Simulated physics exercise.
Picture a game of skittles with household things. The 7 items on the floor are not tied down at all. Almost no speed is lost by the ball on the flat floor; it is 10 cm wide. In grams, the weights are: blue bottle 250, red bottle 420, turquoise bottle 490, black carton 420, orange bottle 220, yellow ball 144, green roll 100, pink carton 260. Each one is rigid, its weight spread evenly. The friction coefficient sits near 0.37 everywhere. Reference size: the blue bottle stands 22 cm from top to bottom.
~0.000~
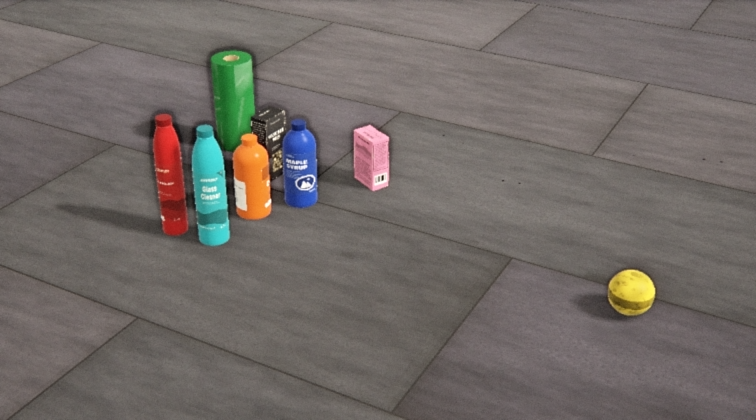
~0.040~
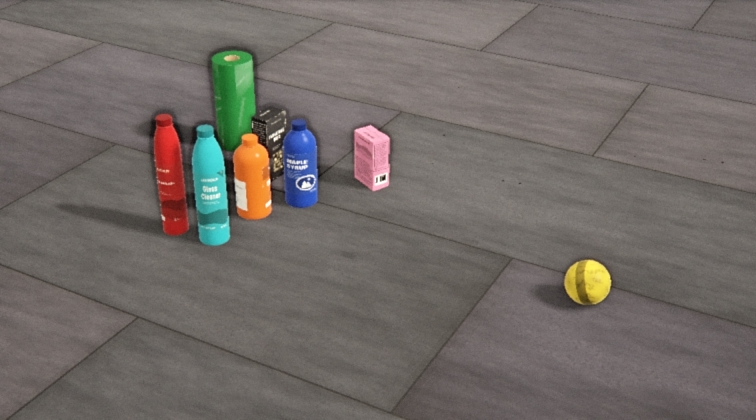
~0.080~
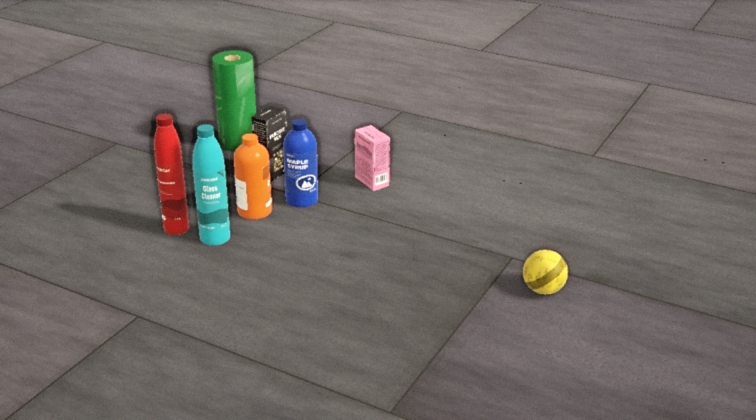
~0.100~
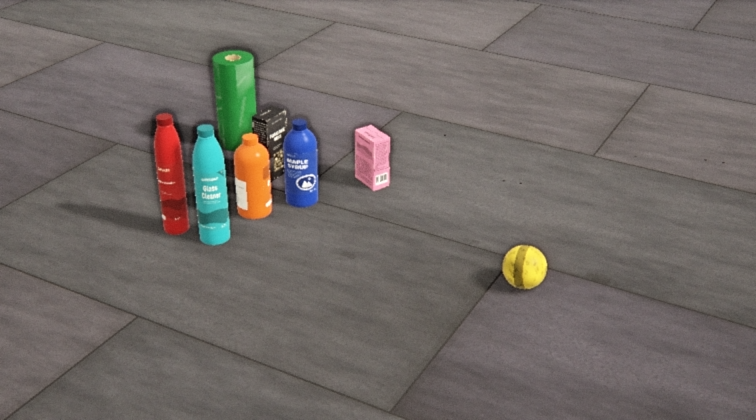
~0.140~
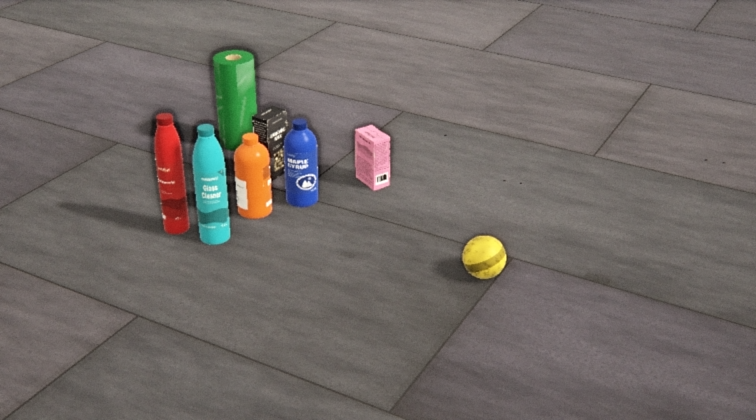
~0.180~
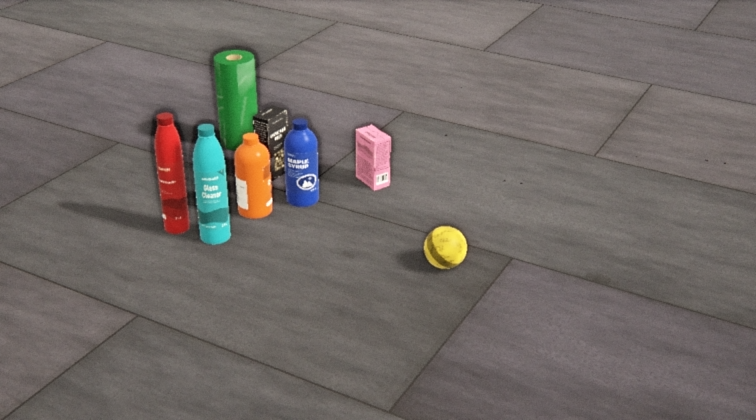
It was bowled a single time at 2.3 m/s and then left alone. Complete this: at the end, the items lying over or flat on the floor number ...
... just one.
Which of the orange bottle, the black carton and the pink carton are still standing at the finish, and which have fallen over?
Outcome noted - the orange bottle ends up fallen, the black carton survives without falling, the pink carton survives without falling.
Around 0.48 s, 94 cm rolled; yellow ball near (240, 206); orange bottle at 7° to upright.
Around 1.08 s, 120 cm rolled; yellow ball near (156, 179); orange bottle on its side.
Around 2.08 s, 163 cm rolled; yellow ball near (33, 142); orange bottle on its side.
Finally (2.8 s), on their side or leaning hard on the floor, orange bottle; the other 6 still in place (within 8 cm). Final places as that camera would see them, blue bottle near (301, 162), red bottle near (171, 174).
